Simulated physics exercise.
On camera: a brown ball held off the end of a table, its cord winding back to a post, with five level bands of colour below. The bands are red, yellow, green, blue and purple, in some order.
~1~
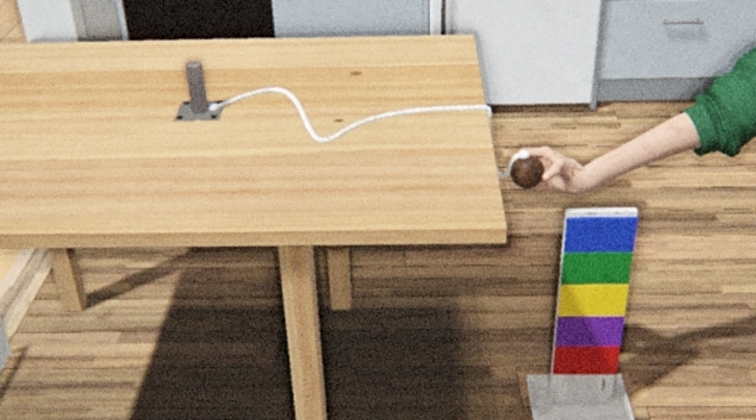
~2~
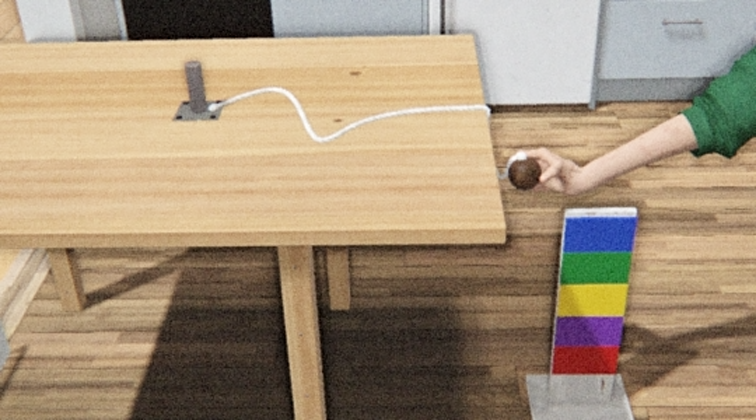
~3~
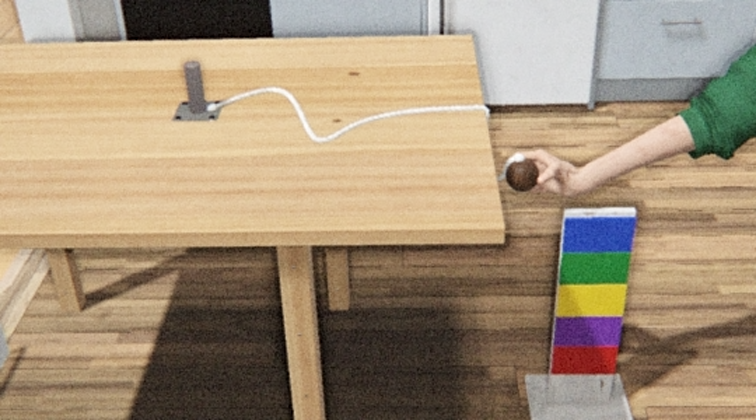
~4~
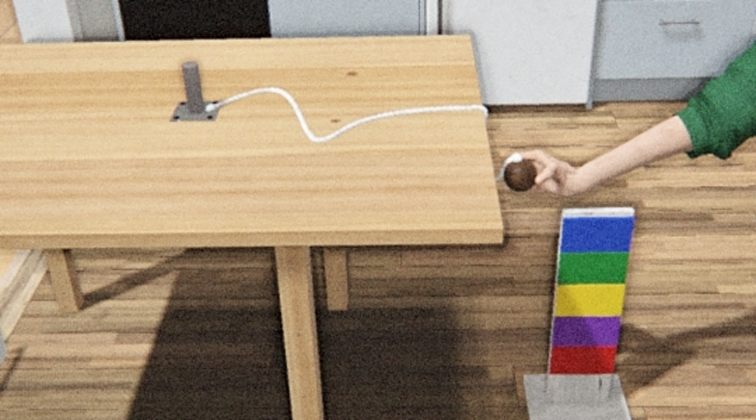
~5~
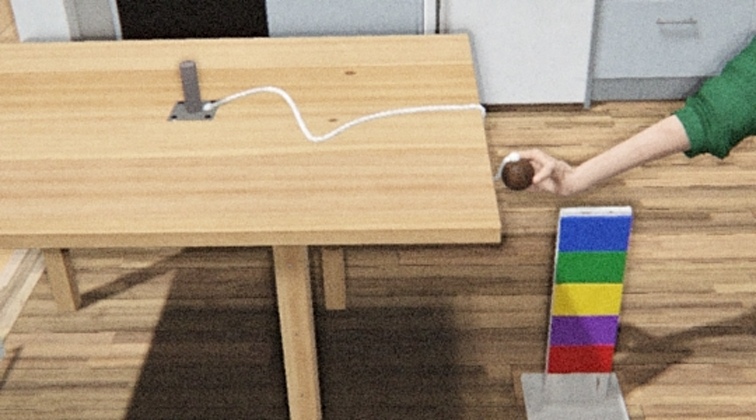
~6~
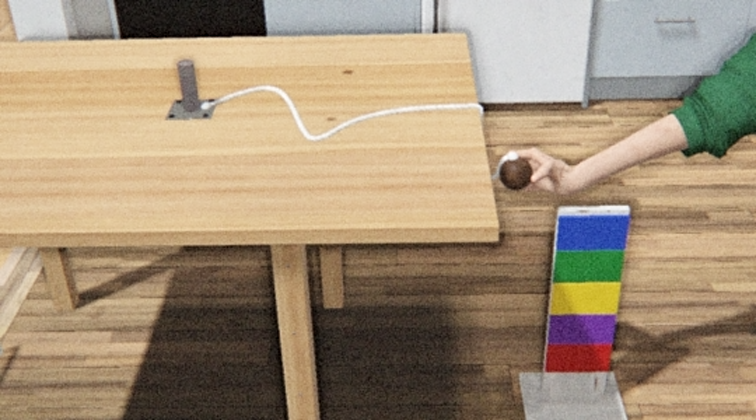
A hand holds a brown ball almost still beside a table, near stacked colour bands.
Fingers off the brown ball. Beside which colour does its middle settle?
The purple one.
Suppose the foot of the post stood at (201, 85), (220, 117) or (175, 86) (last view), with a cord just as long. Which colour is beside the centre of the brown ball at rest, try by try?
One after the other, purple; red; yellow.
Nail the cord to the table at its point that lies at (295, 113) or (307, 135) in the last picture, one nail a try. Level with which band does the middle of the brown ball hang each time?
In that order: Yellow; green.
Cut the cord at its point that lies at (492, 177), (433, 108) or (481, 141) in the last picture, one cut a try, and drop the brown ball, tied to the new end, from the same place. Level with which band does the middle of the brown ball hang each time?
Taking them in turn: Yellow; higher than all five; green.
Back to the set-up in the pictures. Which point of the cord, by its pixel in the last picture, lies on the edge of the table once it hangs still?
Near (372, 116).
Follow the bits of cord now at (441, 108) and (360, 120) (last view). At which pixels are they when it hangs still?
They go to (480, 187) and to (472, 115).
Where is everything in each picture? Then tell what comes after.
The first picture shows brown ball (527, 172); blue (601, 236); green (597, 270); yellow (593, 302); purple (590, 332); red (586, 361).
The second picture shows brown ball (525, 173); cord through (251, 94) (301, 111) (339, 135) (415, 111) (488, 130).
The third picture shows brown ball (522, 175).
The fourth picture shows brown ball (520, 175); cord through (248, 95) (298, 112) (336, 135) (413, 112) (484, 130).
The fifth picture shows brown ball (518, 174).
The sixth picture shows brown ball (516, 174); cord through (244, 93) (294, 110) (332, 133) (408, 110) (481, 128).
A little later, ball near (491, 315); level with purple.
Next, ball near (456, 321); level with purple.
Later still, ball near (483, 325); level with purple.
When it is over, ball near (471, 323); level with purple. The cord holds its middle at purple.
